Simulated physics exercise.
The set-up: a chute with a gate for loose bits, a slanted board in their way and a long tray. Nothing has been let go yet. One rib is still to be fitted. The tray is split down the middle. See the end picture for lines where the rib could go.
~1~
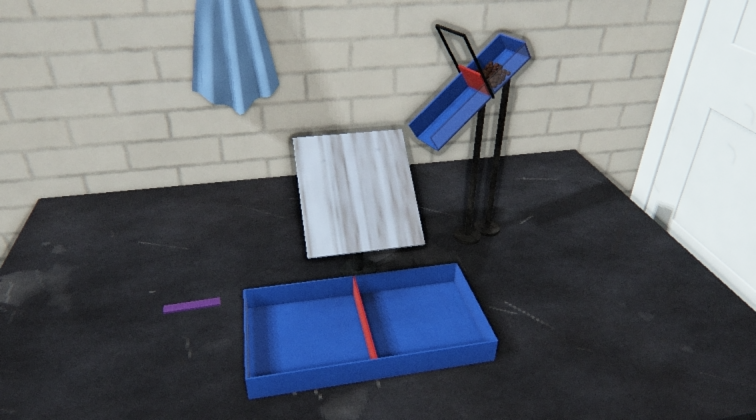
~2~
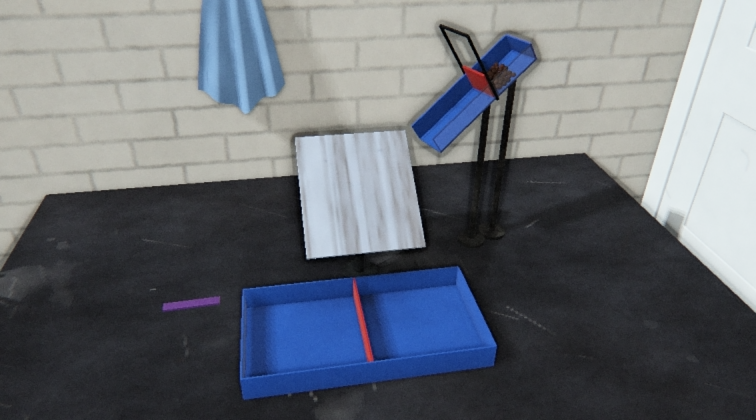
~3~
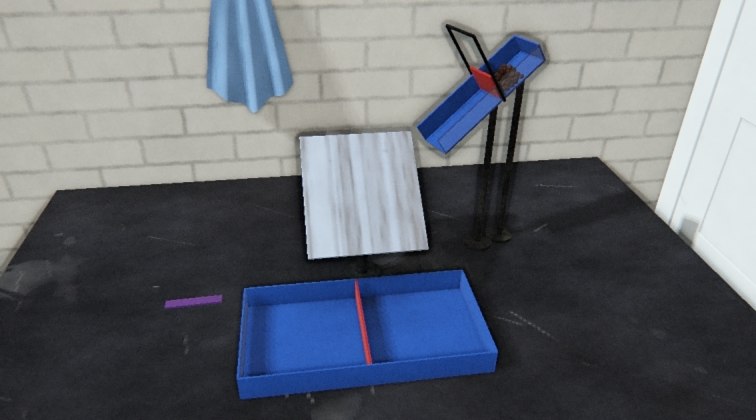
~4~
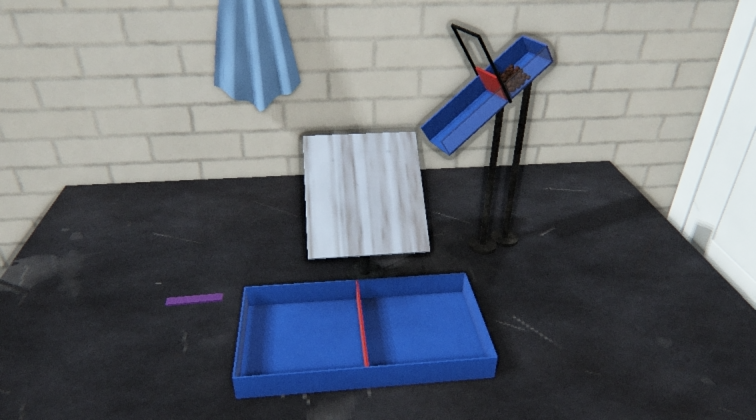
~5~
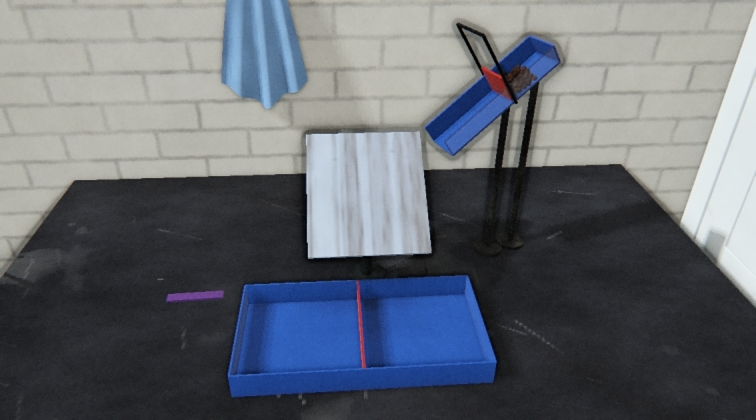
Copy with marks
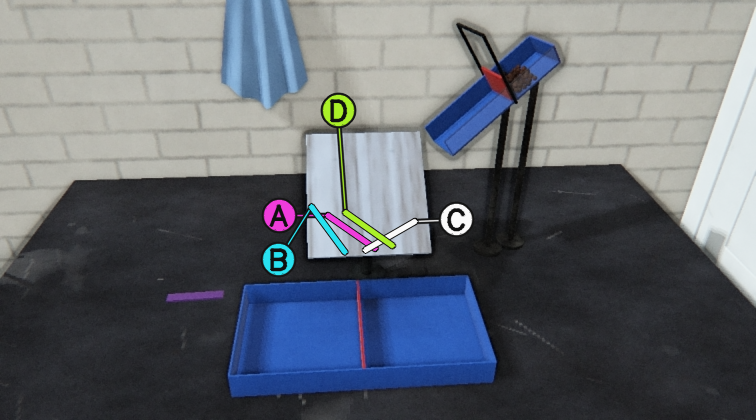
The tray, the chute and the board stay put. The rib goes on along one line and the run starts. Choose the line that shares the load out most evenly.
Go for B.
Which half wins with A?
More lands on the right.
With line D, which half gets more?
The right half.
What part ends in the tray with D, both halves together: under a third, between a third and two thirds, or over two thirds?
It is over two thirds.
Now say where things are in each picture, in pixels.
In the first picture, load behind the gate at (488, 79), allspice berries; lip of the chute at (427, 144), sloping gently.
In the second picture, middle of the board at (359, 191), tilted fairly steeply; middle of its low edge at (367, 252); of its high edge at (351, 134).
In the third picture, front corners of the tray at (238, 379) and (497, 352); front end of its middle wall at (371, 365); gate still shut at (482, 75).
In the fourth picture, middle of the load at (506, 83); lip at (439, 148).
In the fifth picture, middle of the load at (513, 83); lip at (443, 149).
On the marked copy, line A from (327, 215) to (375, 248); line B from (311, 206) to (344, 252); line C from (415, 221) to (365, 250); line D from (345, 212) to (392, 245).
With A, of what is caught, a small part in the left half, nearly all in the right.
With B, of what is caught, about half in the left half, about half in the right.
With C, of what is caught, nearly all in the left half, a stray few in the right.
With D, of what is caught, a stray few in the left half, nearly all in the right.
